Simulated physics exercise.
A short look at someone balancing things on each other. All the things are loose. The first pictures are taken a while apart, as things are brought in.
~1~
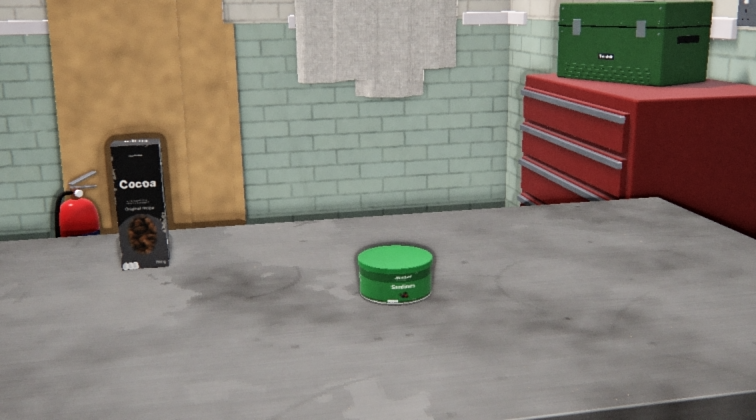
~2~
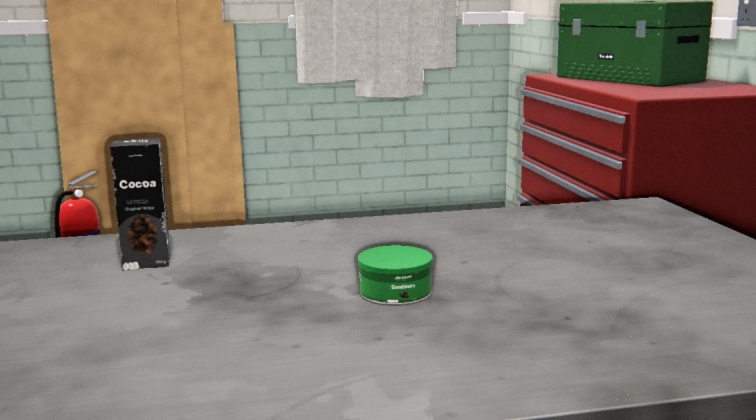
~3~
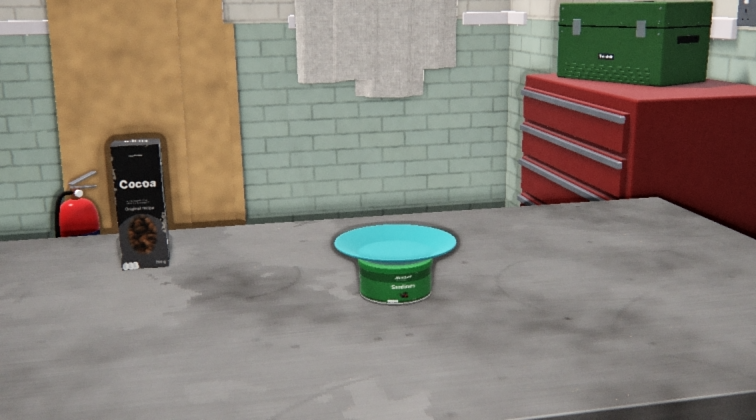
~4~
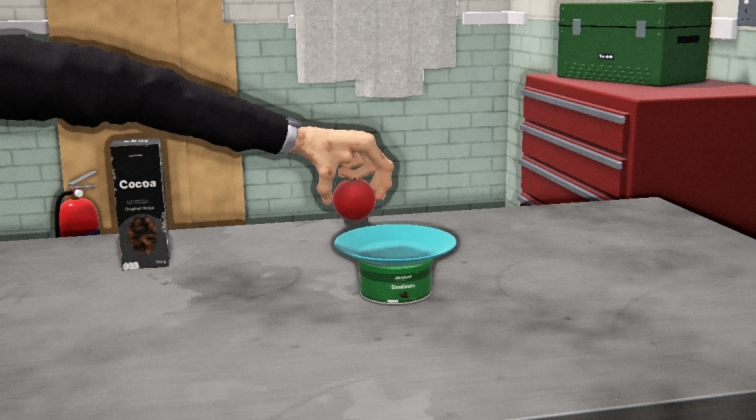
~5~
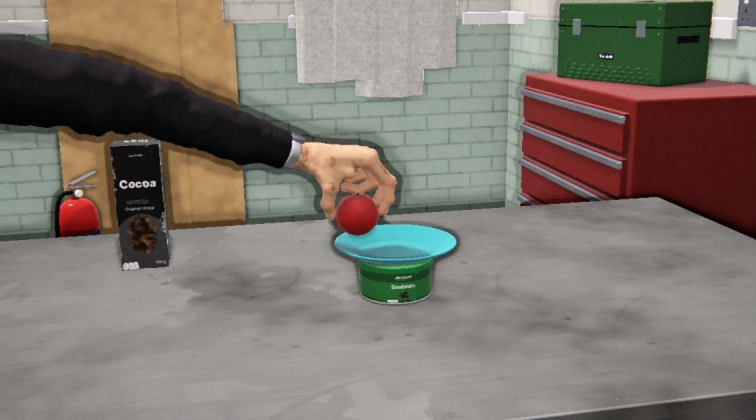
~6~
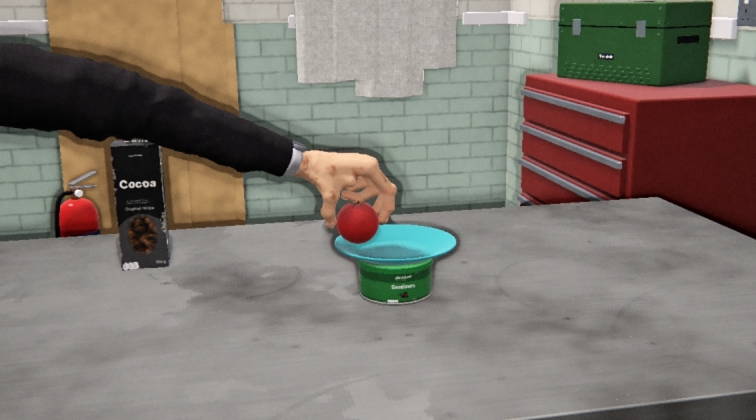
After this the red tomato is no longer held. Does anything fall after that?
Outcome: The pile keeps its balance.
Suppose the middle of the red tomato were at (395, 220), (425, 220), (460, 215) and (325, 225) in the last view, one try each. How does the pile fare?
In the first case it holds; in the second case it holds; in the third case it gives way; in the fourth case it gives way.
Then, 0.50 s later than the last frame, all is still.
Then, 1.50 s later than the last frame, red tomato resting near (358, 223).
When it is over, all 4 as before. End places, in pixels of the last picture, red tomato near (358, 223). The pile stays up.
